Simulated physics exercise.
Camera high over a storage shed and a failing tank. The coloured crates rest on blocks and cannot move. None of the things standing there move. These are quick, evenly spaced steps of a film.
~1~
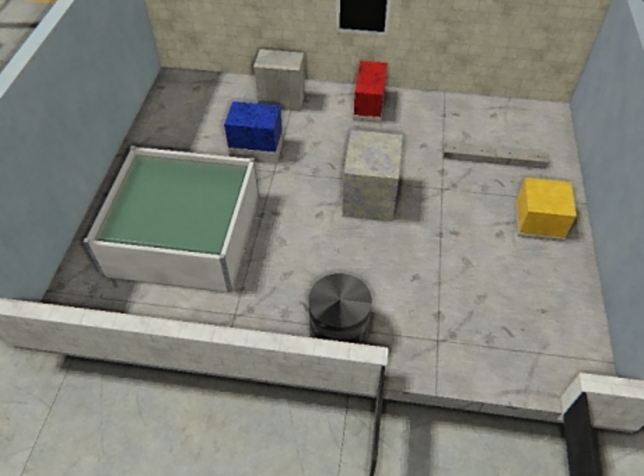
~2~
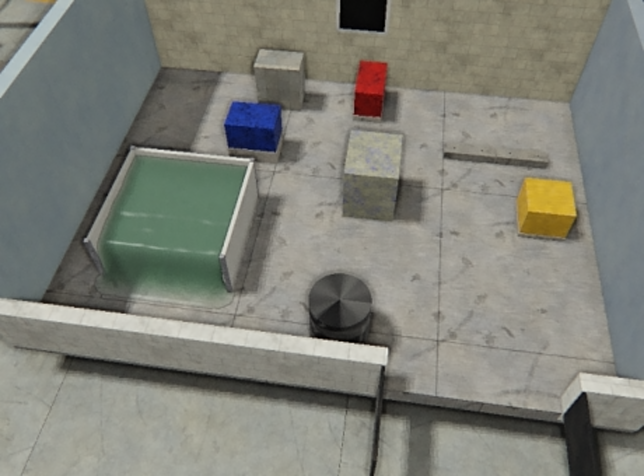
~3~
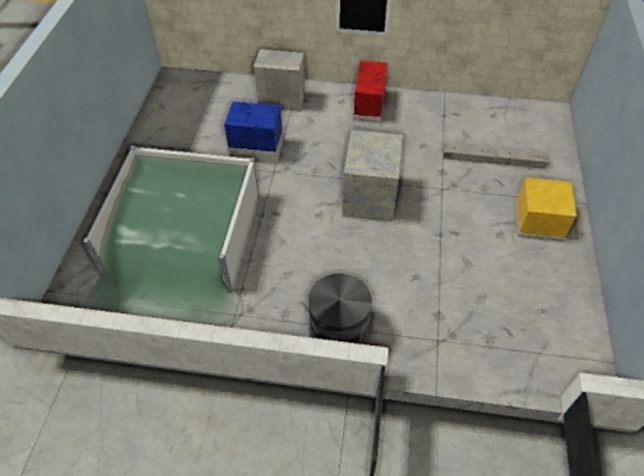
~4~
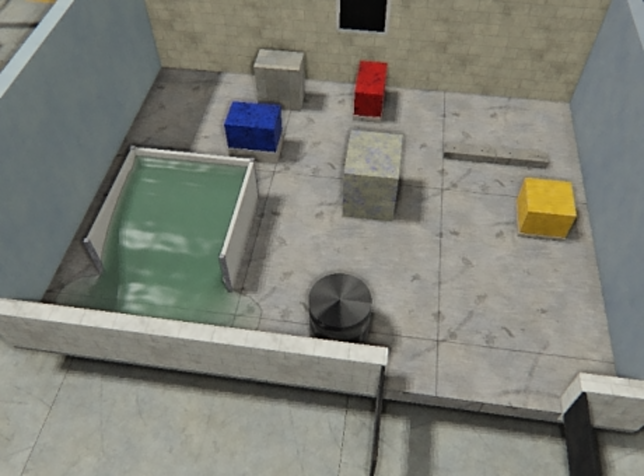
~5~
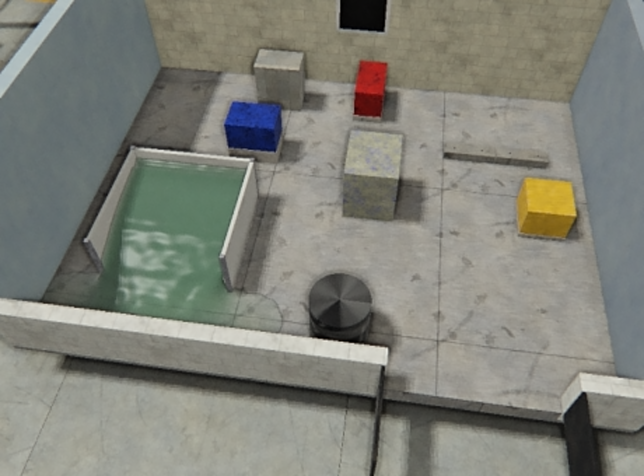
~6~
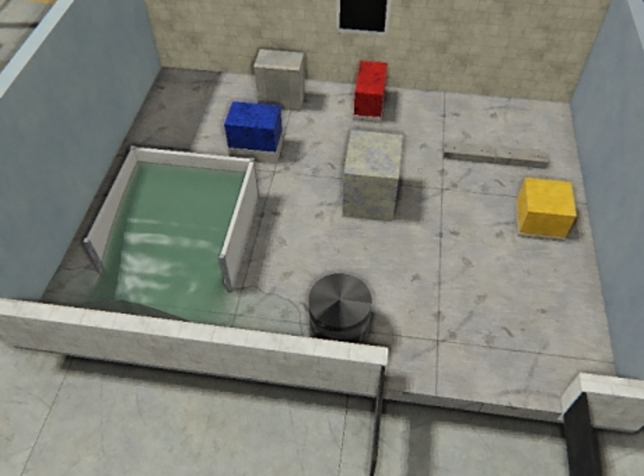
A white-walled tank of still green water lost its front side, and the water poured out toward the low front wall, spreading thinly across the floor while the coloured blocks and dark drum stayed put.
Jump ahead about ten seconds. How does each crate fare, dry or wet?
Outcome: The blue crate never meets the water; the red crate meets the water; the yellow crate meets the water.
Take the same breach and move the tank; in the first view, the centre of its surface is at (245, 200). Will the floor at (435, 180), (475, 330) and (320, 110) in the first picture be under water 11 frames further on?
Results in order - left untouched, swamped, left untouched.
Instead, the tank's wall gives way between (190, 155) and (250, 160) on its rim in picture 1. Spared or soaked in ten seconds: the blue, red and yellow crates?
Here's how it goes: The blue crate is swamped, the red crate is swamped, and the yellow crate is swamped.
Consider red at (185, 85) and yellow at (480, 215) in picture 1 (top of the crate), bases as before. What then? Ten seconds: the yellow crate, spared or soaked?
Simply put, the yellow crate is drenched.
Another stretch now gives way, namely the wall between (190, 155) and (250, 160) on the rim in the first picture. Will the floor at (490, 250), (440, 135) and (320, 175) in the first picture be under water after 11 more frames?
In order: Spared, swamped, swamped.
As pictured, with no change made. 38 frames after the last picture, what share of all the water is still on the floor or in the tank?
Near 100 percent, give or take.
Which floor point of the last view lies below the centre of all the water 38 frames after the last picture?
About (262, 207) in the last view.
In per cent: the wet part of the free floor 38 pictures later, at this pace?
It works out to about 80 in a hundred.
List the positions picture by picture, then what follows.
Still water in the water tank at (175, 202), in the first picture.
Water pours out at (164, 272) and has run to (100, 278), in the second picture.
Water pours out at (164, 273) and has run to (84, 296), in the third picture.
The front is at a hidden place, out from the gap at (165, 274), in the fourth picture.
Water pours out at (165, 274) and has run to a hidden place, in the fifth picture.
Water pours out at (165, 275) and has run to a hidden place, in the sixth picture.
A moment on, water covers 15 % of the floor; the blue crate not reached, the red crate not reached, the yellow crate not reached.
Next, water covers 30 % of the floor; the blue crate not reached, the red crate not reached, the yellow crate not reached.
Then, water covers 60 % of the floor; the blue crate water round its plinth, the red crate water round its plinth, the yellow crate water round its plinth.
Later, water covers 80 % of the floor; the blue crate water round its plinth, the red crate water round its plinth, the yellow crate water round its plinth.
In the end, water covers 95 % of the floor; the blue crate stayed above the water, the red crate was topped, the yellow crate was topped.
